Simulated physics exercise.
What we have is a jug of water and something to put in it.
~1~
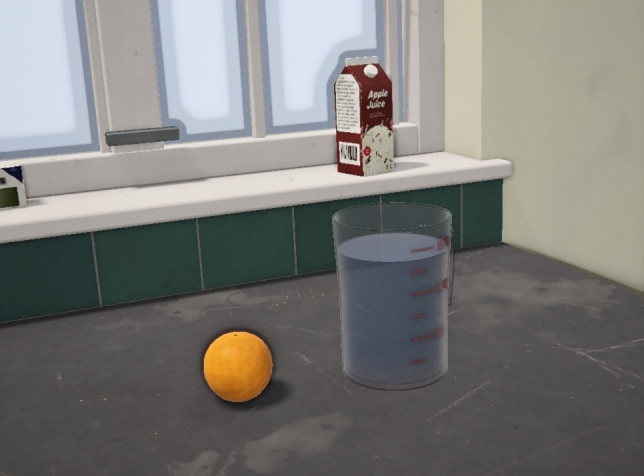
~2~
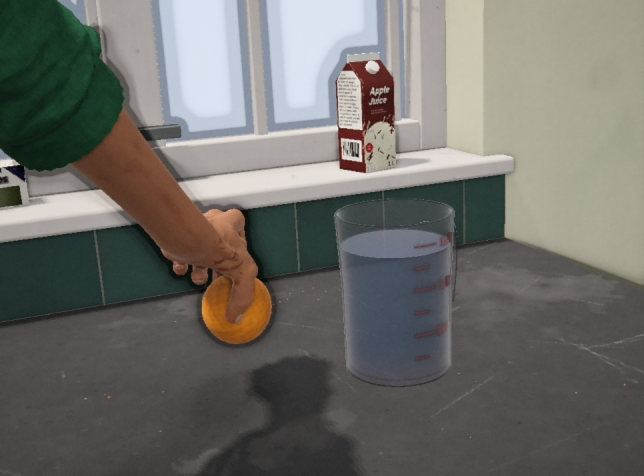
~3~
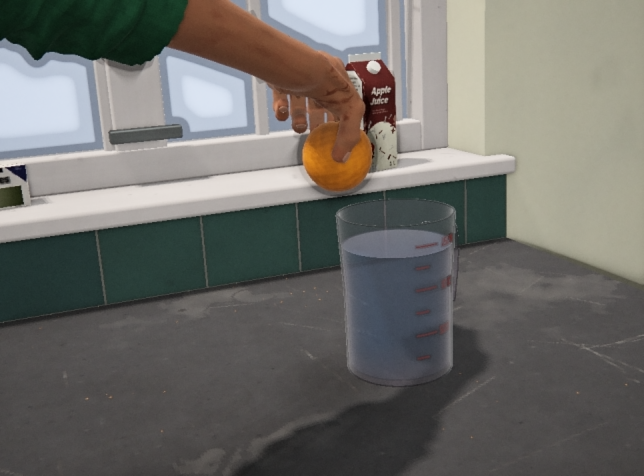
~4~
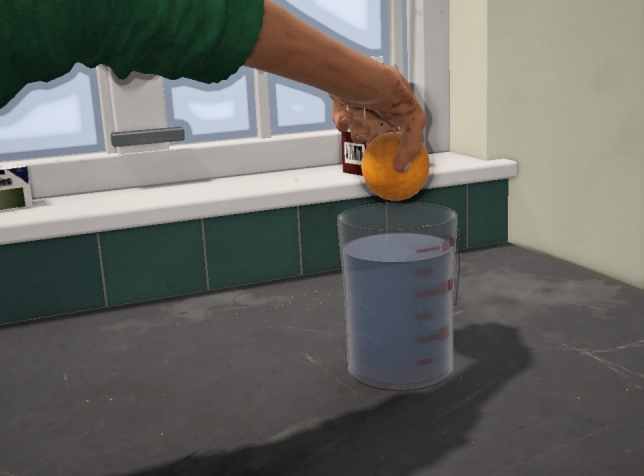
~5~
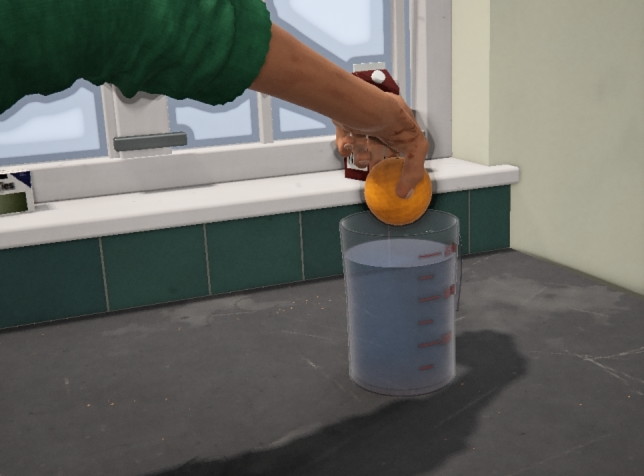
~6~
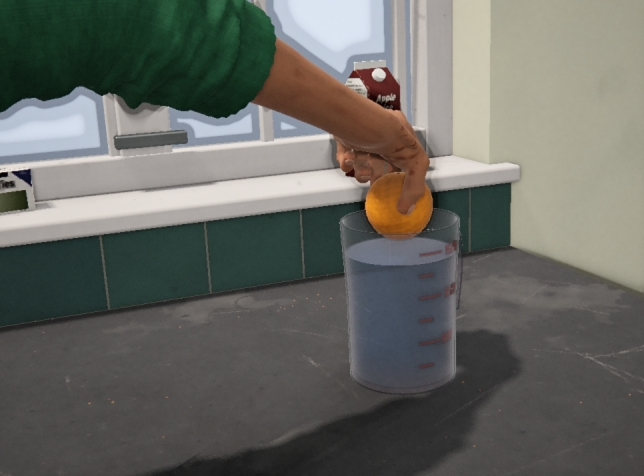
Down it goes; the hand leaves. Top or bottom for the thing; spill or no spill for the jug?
What you'd see is that the thing keeps afloat while the jug holds everything.
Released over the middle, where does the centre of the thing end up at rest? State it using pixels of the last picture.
Around (400, 255).
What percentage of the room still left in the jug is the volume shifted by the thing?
Roughly 40 in a hundred.
A moment on, the orange enters the water; the jug is nearly full.
Further on, the orange comes up again; the jug is nearly full.
When it is over, the orange is afloat; the jug is nearly full; none went over.
